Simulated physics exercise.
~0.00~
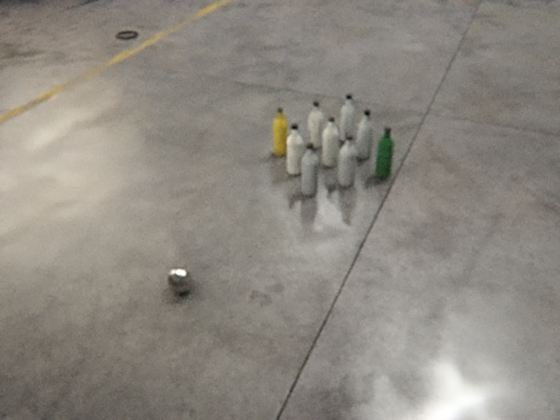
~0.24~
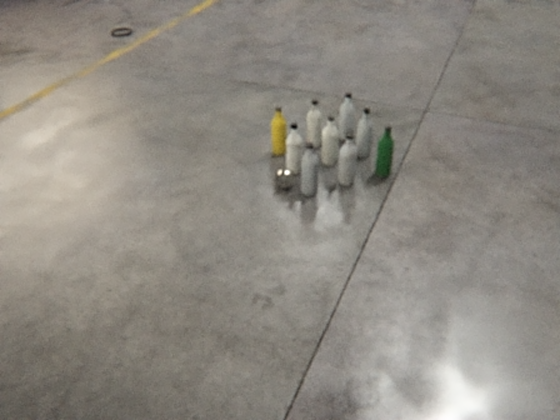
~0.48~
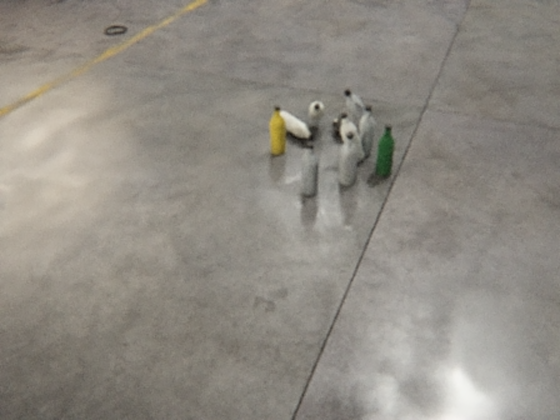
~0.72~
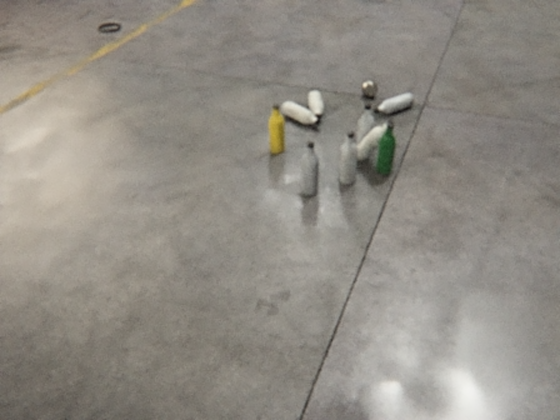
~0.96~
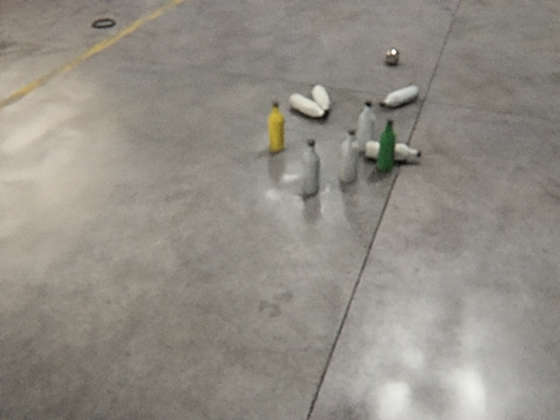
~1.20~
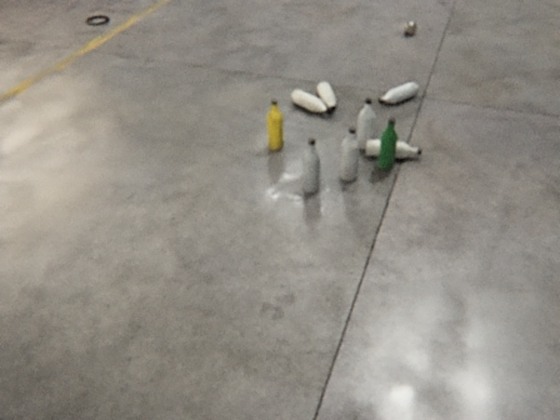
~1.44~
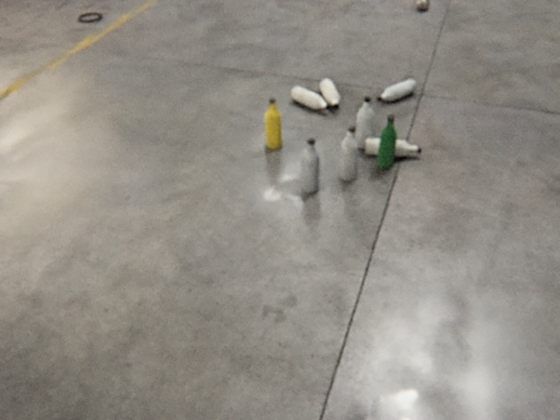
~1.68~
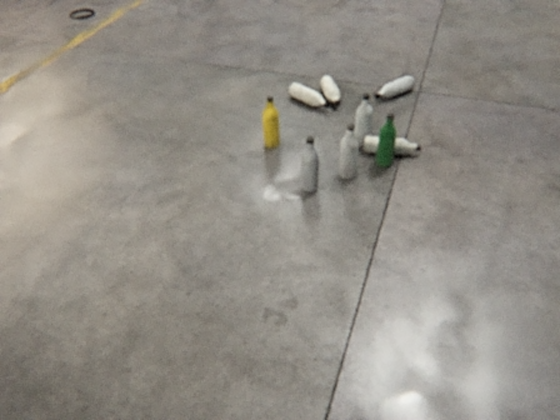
A shiny steel ball rolls across a smooth grey concrete floor, seen from above at an angle, towards nine capped bottles grouped in a diamond. Most are whitish or grey, with a yellow one at the left corner and a green one at the right. The ball moves up and to the right, strikes the left side of the group and passes through, knocking pale bottles over. It comes out behind them and rolls away past the top edge as the view drifts slightly. Four pale bottles lie on the floor, while the yellow, the green and three others remain standing.
